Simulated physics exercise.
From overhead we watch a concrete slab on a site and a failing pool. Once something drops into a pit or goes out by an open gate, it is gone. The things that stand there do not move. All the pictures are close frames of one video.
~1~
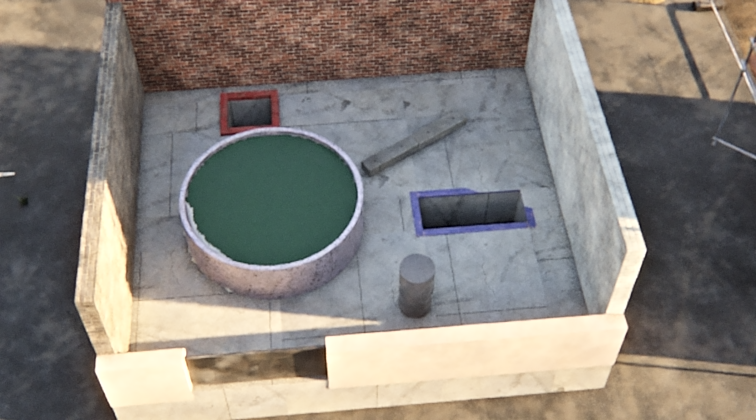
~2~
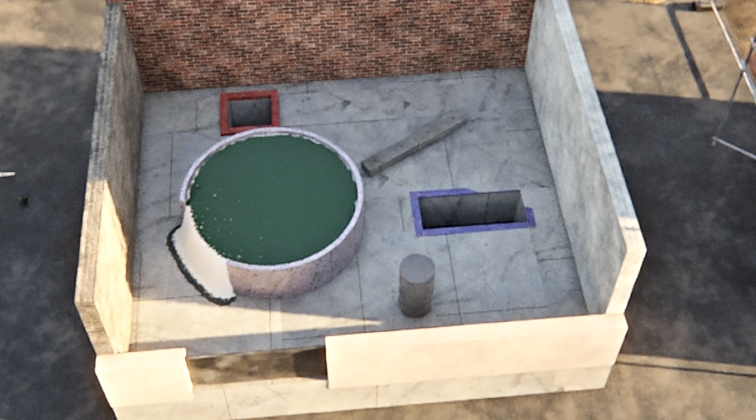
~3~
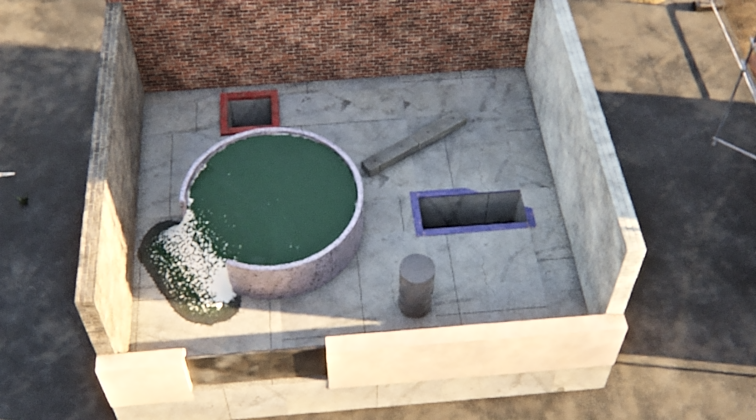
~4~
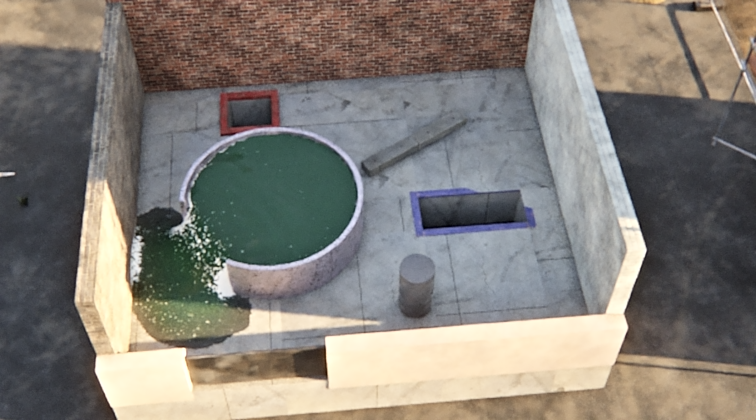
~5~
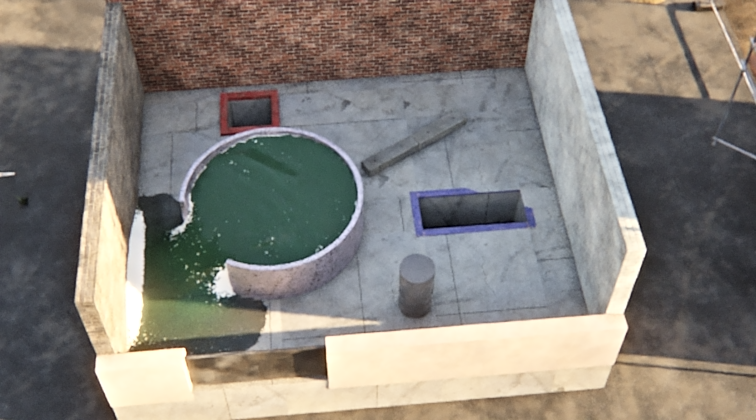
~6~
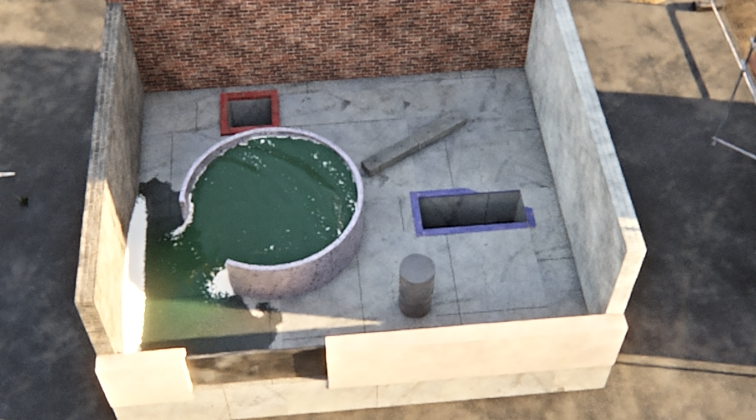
We see a round tank of green water on a walled concrete slab; its lower-left side gives way, and water pours through the gap, spreading across the floor to the left wall and toward the front, while surrounding objects stay still.
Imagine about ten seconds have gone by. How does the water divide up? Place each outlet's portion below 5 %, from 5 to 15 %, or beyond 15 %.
As I see it, the gate pulls in barely a drop - beneath five per cent; the blue pit pulls in a good deal - past fifteen per cent; the red pit pulls in a so-so amount - five to fifteen per cent.
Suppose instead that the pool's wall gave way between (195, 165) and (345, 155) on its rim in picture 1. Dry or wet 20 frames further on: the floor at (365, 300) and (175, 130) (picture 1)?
In the order asked: Out of reach, sodden.
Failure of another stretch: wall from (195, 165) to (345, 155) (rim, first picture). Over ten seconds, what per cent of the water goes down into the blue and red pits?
Blue takes 12 in a hundred, red takes 35 in a hundred.
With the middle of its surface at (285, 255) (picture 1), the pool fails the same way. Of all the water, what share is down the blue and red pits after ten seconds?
Estimated shares - blue: Some 4 in a hundred; red: Some 20 in a hundred.
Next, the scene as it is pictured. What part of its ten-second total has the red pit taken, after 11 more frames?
Close to 0 percent.
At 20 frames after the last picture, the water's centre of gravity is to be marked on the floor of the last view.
Around pixel (260, 256) of the last picture.
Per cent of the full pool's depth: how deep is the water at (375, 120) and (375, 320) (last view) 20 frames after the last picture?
Around 0 % at the first and 18 % at the second.
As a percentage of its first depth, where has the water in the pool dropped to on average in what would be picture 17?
Estimate: Close to 54 %.
A moment on, water covers 15 % of the floor; the gate 0 %, the blue pit 0 %, the red pit 0 %.
Next, water covers 35 % of the floor; the gate 0 %, the blue pit 0 %, the red pit 0 %.
Then, water covers 60 % of the floor; the gate 0 %, the blue pit 2 %, the red pit 1 %.
Later, water covers 85 % of the floor; the gate 0 %, the blue pit 9 %, the red pit 4 %.
In the end, water covers 95 % of the floor; the gate 0 %, the blue pit 21 %, the red pit 7 %.
